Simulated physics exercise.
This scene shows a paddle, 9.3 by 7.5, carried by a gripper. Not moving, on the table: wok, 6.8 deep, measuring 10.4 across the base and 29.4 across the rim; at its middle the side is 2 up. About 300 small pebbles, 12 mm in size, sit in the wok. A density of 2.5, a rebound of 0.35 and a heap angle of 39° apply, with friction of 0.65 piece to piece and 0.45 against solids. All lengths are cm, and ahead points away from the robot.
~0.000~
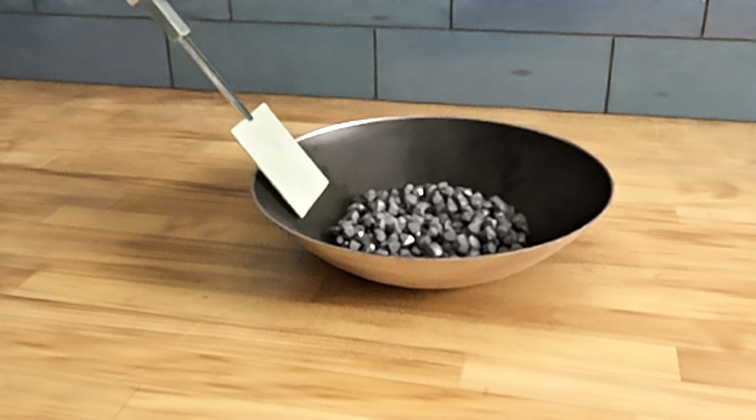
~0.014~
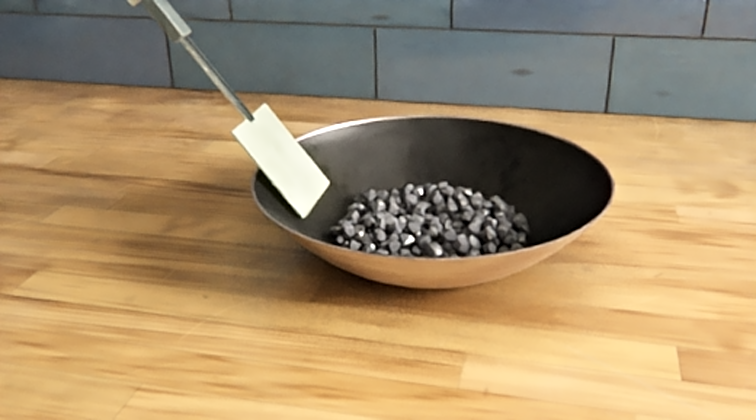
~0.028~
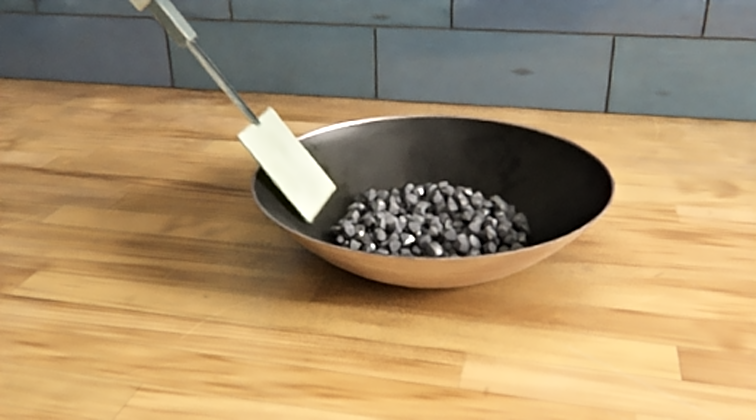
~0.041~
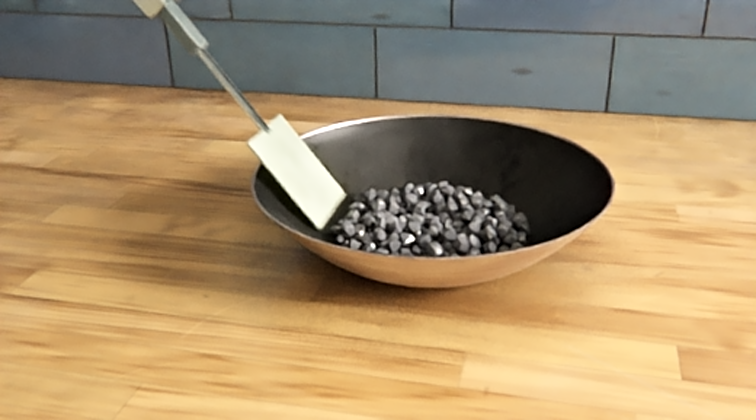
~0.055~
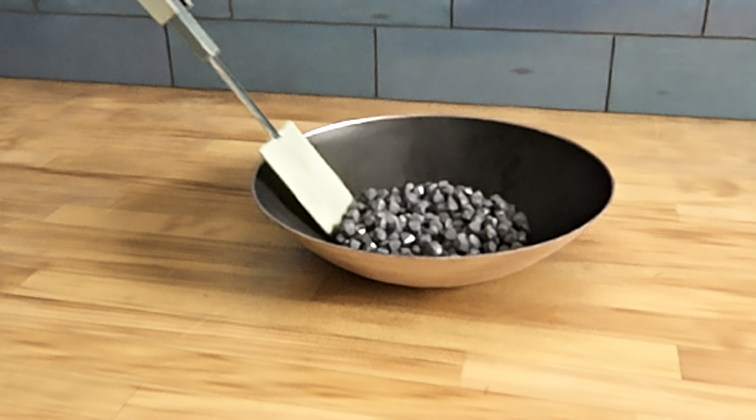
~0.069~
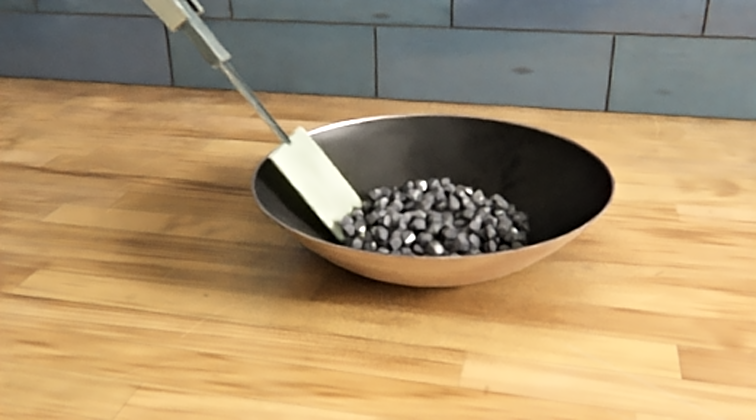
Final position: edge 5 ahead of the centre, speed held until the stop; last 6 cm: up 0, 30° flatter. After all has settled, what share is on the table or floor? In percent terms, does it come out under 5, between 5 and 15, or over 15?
It comes out under 5 %.
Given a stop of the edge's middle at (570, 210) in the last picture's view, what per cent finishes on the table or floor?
Around 35 percent ends on the table or floor.
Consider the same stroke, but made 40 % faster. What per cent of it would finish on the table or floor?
0 per cent, roughly.
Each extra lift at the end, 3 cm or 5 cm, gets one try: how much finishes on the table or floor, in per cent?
You'd get some 0 per cent with the first setting and some 0 per cent with the second.
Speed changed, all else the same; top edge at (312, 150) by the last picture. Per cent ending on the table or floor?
Some 5 per cent.
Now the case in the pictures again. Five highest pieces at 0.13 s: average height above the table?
Estimated height above table: Approx. 5 cm.
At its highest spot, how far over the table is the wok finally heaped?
Near 7.5 centimetres high.
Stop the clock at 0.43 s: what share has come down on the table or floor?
Share at that moment: About 0 %.
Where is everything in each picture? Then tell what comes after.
The first frame shows the paddle top edge at (247, 117), sloping 52°; upper third of the load around (428, 225), from x 335 to 525, top at y 185; 300 in the wok.
The second frame shows the paddle top edge at (249, 117), sloping 52°; upper third of the load around (428, 225), from x 335 to 525, top at y 185.
The third frame shows the paddle top edge at (255, 122), sloping 52°; upper third of the load around (428, 225), from x 335 to 525, top at y 185.
The fourth frame shows the paddle top edge at (265, 129), sloping 52°; upper third of the load around (428, 225), from x 340 to 525, top at y 185.
The fifth frame shows the paddle top edge at (275, 135), sloping 52°; upper third of the load around (428, 224), from x 340 to 525, top at y 185.
The sixth frame shows the paddle top edge at (286, 141), sloping 52°; upper third of the load around (427, 222), from x 345 to 525, top at y 185; 300 in the wok.
After 0.13 s, sloping 52°, highest piece 5 above the table; 300 in the wok.
After 0.19 s, sloping 39°, highest piece 6 above the table; 300 in the wok.
After 0.43 s, sloping 22°, highest piece 7 above the table; 299 in the wok, 1 on the table or floor.
After 1.48 s, sloping 22°, highest piece 7 above the table; 299 in the wok, 1 on the table or floor.
In the end, 299 in the wok, 1 on the table or floor. That is 0 % on the table or floor.
